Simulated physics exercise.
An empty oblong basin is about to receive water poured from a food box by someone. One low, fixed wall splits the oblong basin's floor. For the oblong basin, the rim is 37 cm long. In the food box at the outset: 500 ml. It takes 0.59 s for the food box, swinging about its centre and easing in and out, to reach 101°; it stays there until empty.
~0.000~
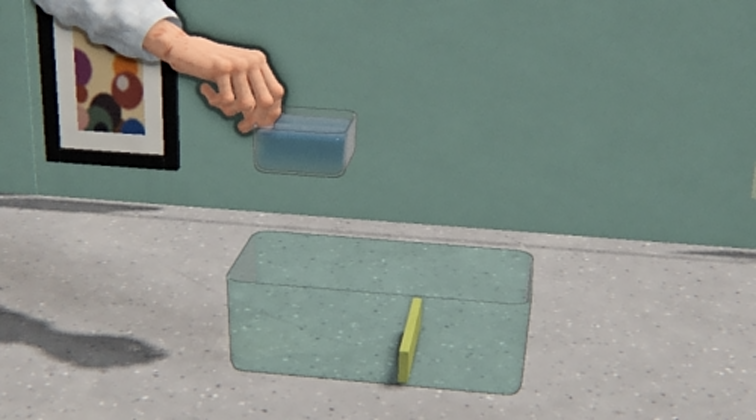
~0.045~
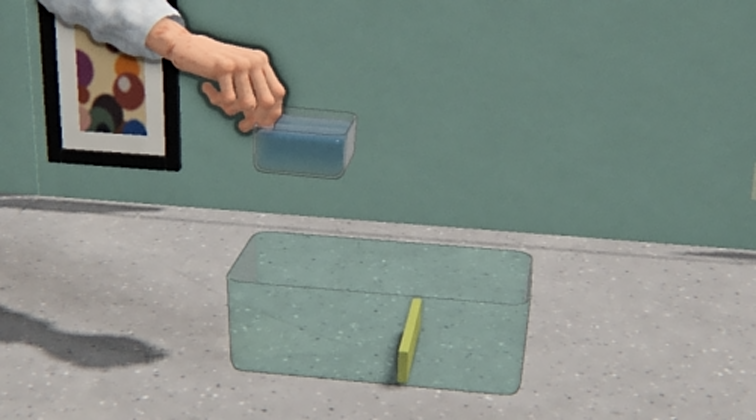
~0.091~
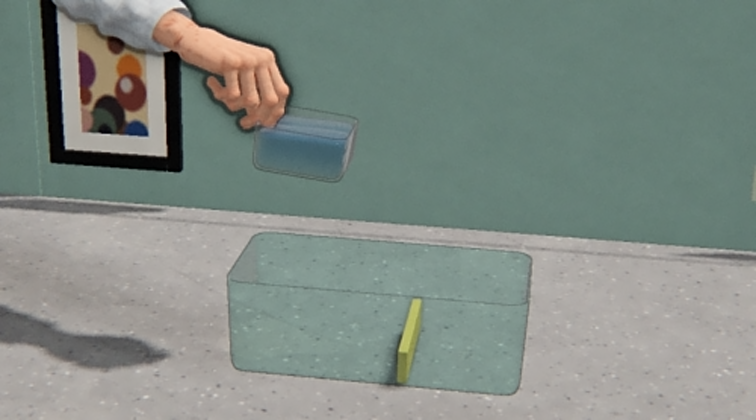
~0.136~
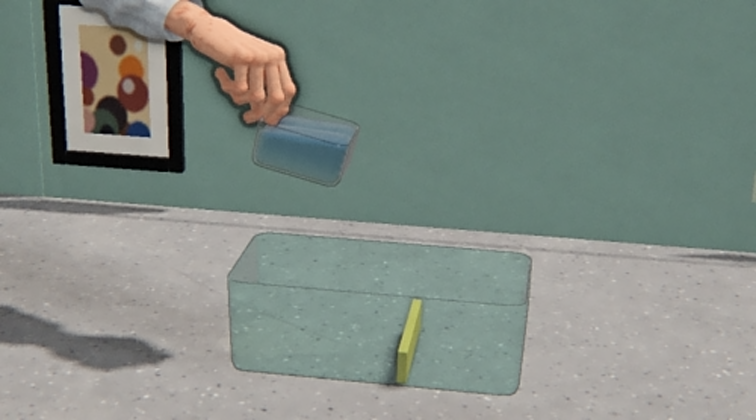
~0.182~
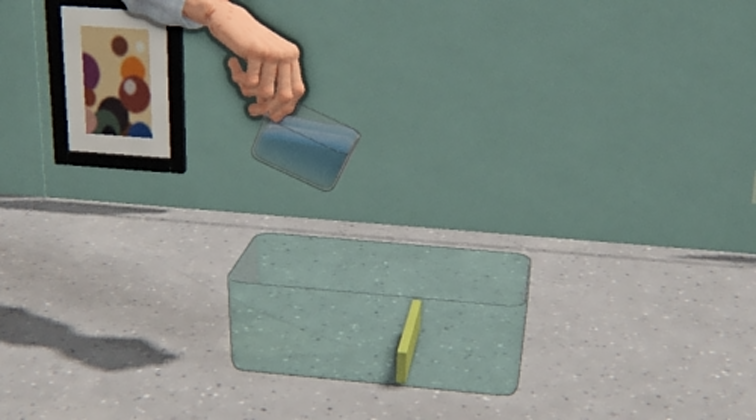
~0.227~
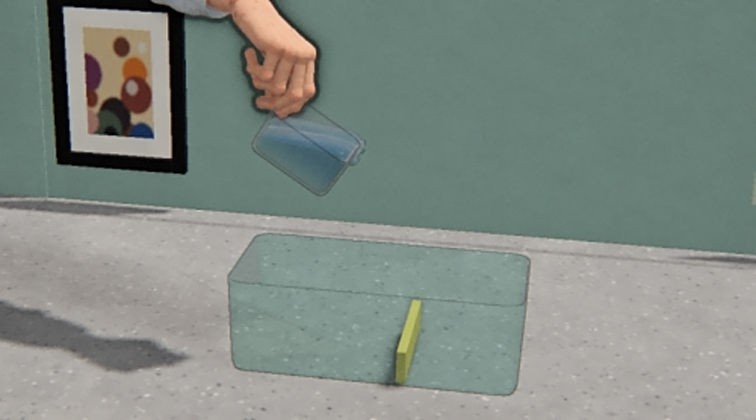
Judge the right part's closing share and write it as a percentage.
I would judge it at 27 per cent.
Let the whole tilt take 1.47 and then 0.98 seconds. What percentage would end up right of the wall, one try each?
Respectively 45 and 45 %.
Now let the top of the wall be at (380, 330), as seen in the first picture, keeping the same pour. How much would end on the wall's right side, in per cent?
That would be about 75 in a hundred, I'd say.
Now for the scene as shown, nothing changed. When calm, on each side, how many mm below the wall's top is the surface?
I'd say some 34 mm on the left and some 38 mm on the right.
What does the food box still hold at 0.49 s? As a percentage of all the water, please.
Around 18 percent.
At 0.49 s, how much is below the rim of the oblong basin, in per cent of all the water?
32 %, roughly.
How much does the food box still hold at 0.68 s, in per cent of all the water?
Close to 4 percent of the whole amount.
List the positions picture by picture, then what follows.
It leans 0°; its right rim is at (351, 124); the water meets the walls at (263, 123) and (351, 128); the oblong basin's rim runs from (240, 256) to (531, 279); the wall's top is at (411, 325), in the first picture.
It leans 1°; its right rim is at (352, 126); the water meets the walls at (264, 123) and (350, 130), in the second picture.
It leans 6°; its right rim is at (353, 131); the water meets the walls at (266, 123) and (351, 132), in the third picture.
It leans 13°; its right rim is at (354, 137); the water meets the walls at (267, 124) and (354, 134), in the fourth picture.
It leans 22°; its right rim is at (355, 146); the water meets the walls at (266, 125) and (356, 139); 2 per cent is over the edge, in the fifth picture.
It leans 33°; its right rim is at (354, 155); the water meets the walls at (265, 125) and (349, 144); 7 per cent is over the edge, in the sixth picture.
By 0.49 s the tilt is 93° and 17 per cent is still to pour, 24 is left of the wall and 8 right of it.
By 0.68 s the tilt is 101° and 4 per cent is still to pour, 64 is left of the wall and 27 right of it.
By 0.87 s the tilt is 101° and 0 per cent is still to pour, 69 is left of the wall and 27 right of it.
By 1.09 s the tilt is 101° and 0 per cent is still to pour, 72 is left of the wall and 27 right of it.
At rest 71 per cent lies left of the wall, 27 right of it and 1 outside.
